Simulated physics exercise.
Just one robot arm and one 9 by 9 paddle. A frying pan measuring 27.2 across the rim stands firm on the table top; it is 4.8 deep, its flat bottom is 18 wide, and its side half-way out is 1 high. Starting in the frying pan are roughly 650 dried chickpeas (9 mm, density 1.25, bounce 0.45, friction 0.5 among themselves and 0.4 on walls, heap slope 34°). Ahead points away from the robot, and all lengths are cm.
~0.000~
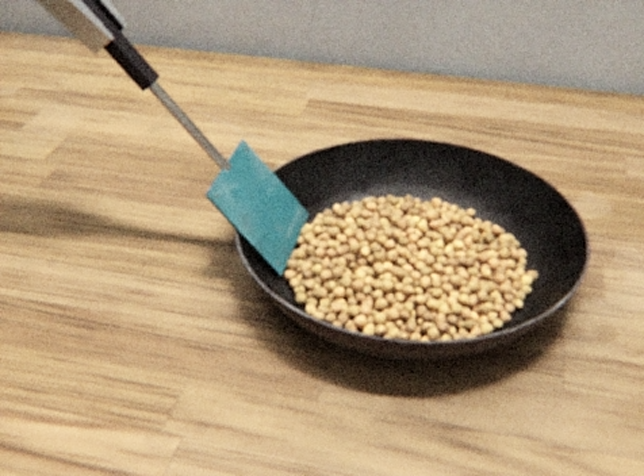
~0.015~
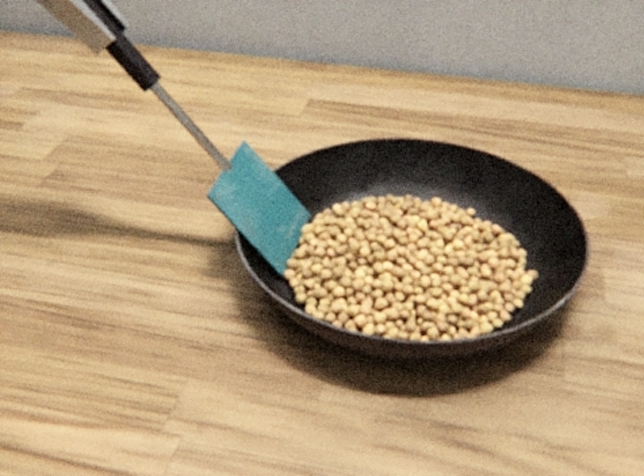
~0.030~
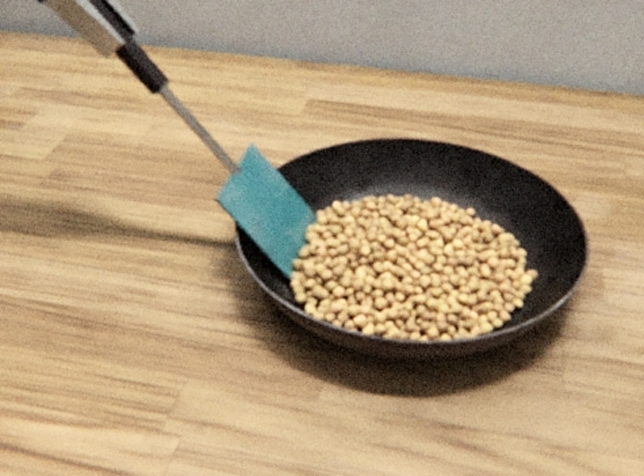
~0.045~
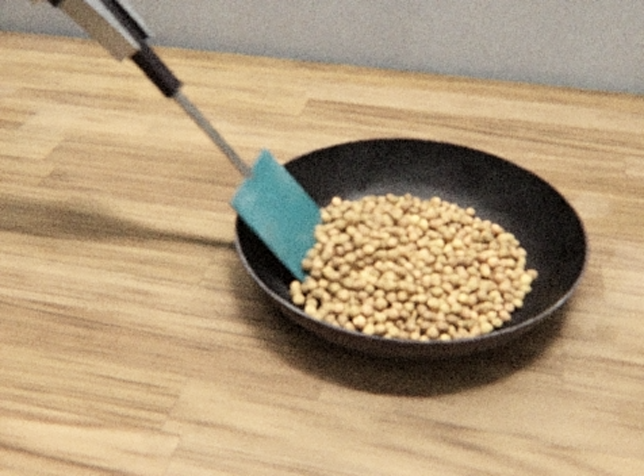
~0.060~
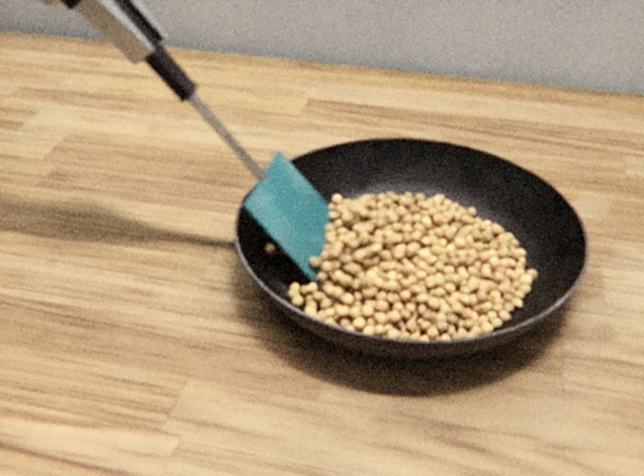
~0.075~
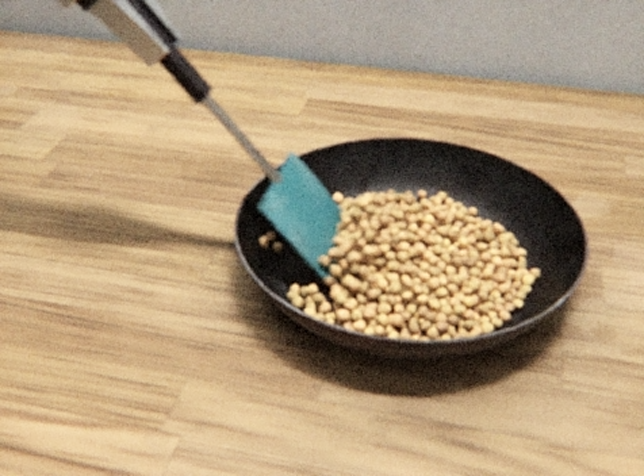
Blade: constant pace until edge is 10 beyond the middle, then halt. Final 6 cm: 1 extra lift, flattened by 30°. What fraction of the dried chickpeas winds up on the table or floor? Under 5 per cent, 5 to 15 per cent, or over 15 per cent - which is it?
It is 5 to 15 per cent.
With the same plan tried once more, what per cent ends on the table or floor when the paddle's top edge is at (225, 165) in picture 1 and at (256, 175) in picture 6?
Close to 5 in a hundred.
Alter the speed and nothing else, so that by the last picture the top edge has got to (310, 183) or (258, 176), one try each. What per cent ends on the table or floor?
Estimates: About 20 %, about 5 %.
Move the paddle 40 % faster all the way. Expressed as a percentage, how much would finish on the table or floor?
Estimated share: Some 20 %.
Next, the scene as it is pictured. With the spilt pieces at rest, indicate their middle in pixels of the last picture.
Around pixel (627, 300).
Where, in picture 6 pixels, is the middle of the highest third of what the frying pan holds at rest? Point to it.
Approximately at pixel (539, 256).
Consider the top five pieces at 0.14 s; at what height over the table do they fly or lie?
Somewhere around 4 centimetres high.
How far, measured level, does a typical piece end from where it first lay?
Some 5 cm.
After 0.14 s, sloping 50°, highest piece 5 above the table; 652 in the frying pan.
After 0.21 s, sloping 41°, highest piece 4 above the table; 652 in the frying pan.
After 0.44 s, sloping 20°, highest piece 6 above the table; 592 in the frying pan, 55 on the table or floor, 5 on the blade or in flight.
After 1.49 s, sloping 20°, highest piece 5 above the table; 591 in the frying pan, 61 on the table or floor.
In the end, 591 in the frying pan, 61 on the table or floor. That is 9 % on the table or floor.
